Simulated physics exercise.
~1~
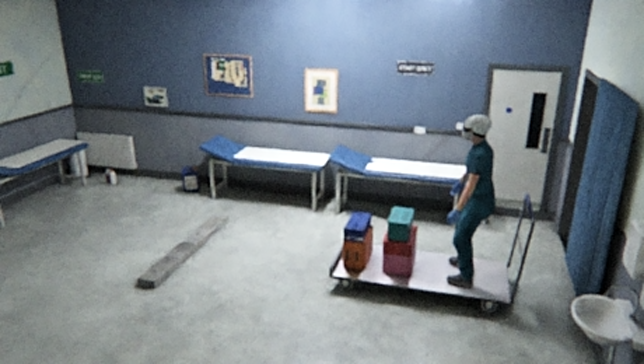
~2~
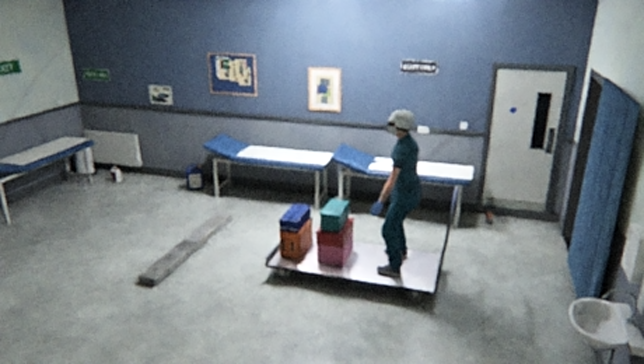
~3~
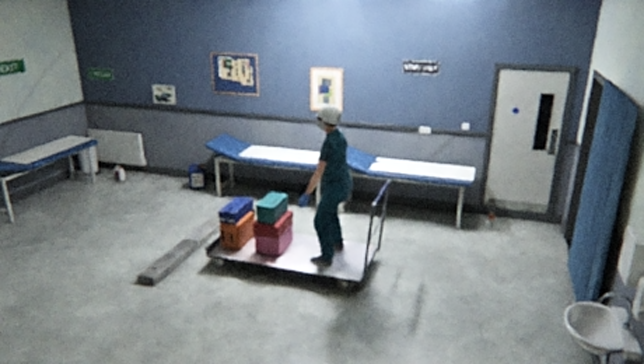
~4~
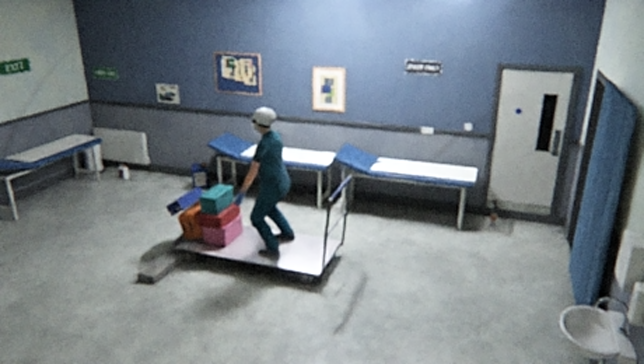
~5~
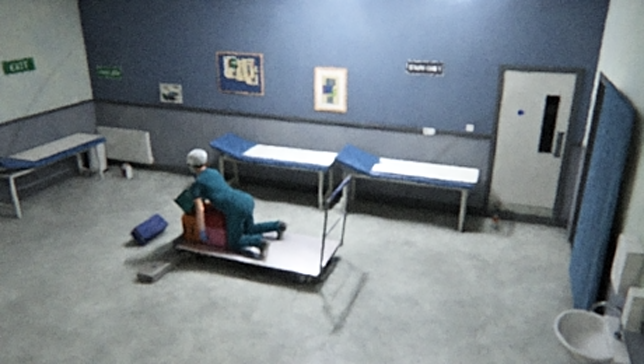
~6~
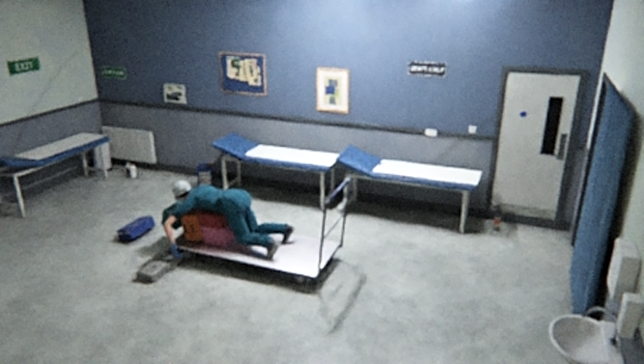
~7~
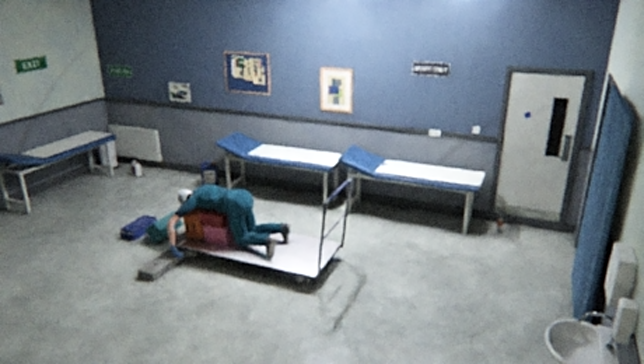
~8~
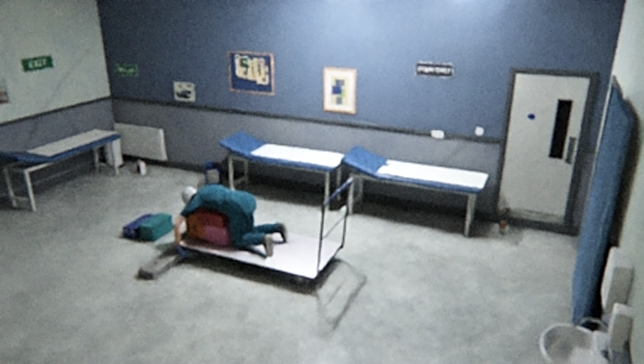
A flat cart carrying a standing person in teal scrubs and several coloured boxes rolls left across a clinic-like room and stops at a low sill; the person topples forward over the load, blue and teal boxes tumble to the floor, and the person ends slumped over the remaining boxes on the deck.
